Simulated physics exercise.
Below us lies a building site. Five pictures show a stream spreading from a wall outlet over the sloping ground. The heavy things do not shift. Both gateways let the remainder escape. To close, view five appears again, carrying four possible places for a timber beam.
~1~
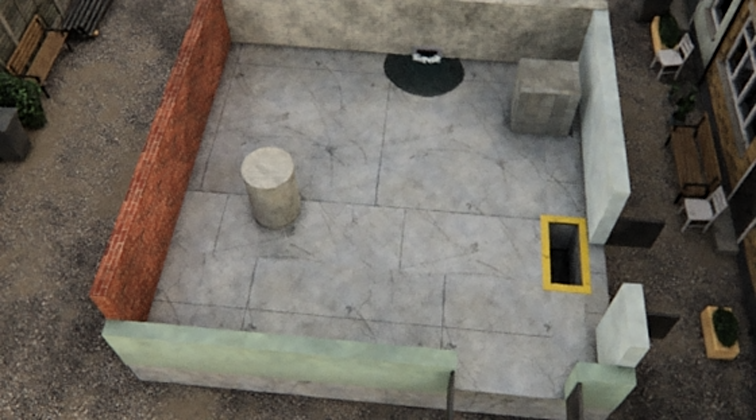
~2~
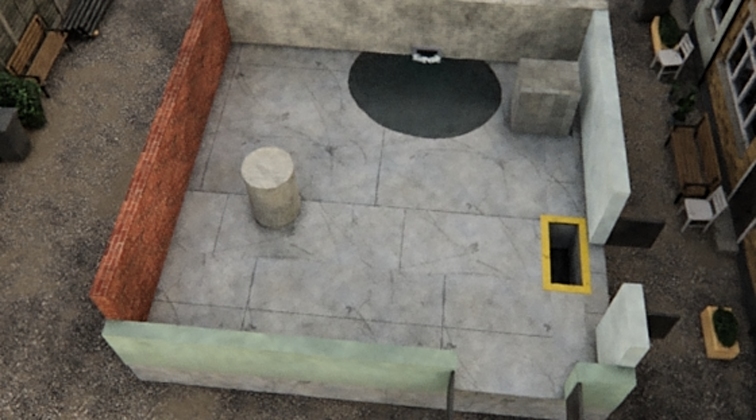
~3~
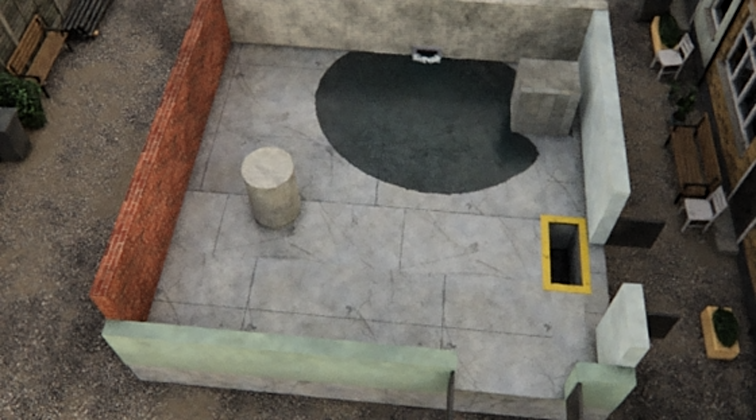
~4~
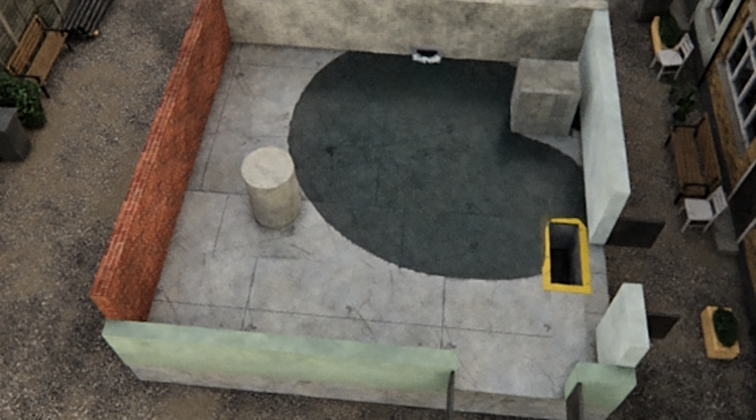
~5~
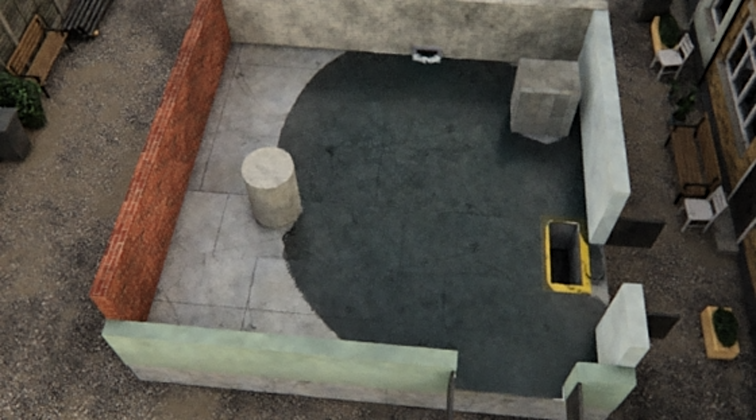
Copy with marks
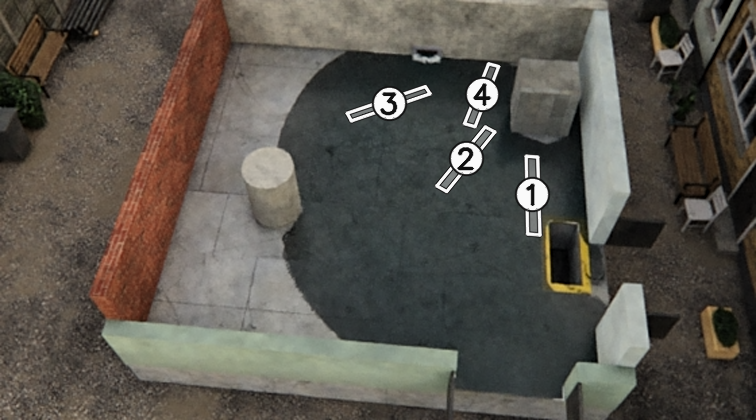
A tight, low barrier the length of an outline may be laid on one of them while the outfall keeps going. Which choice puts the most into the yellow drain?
Use position 3.
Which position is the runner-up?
Here it is position 2.
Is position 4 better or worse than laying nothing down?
It is worse.
On the marked copy, 1 from (533, 234) to (531, 156); 2 from (441, 188) to (490, 129); 3 from (349, 117) to (427, 90); 4 from (469, 125) to (493, 65).
For position 1, about 18 % of the stream runs into the yellow drain, about 82 % out by the gates.
For position 2, about 27 % of the stream runs into the yellow drain, about 73 % out by the gates.
For position 3, about 37 % of the stream runs into the yellow drain, about 63 % out by the gates.
For position 4, about 19 % of the stream runs into the yellow drain, about 80 % out by the gates.
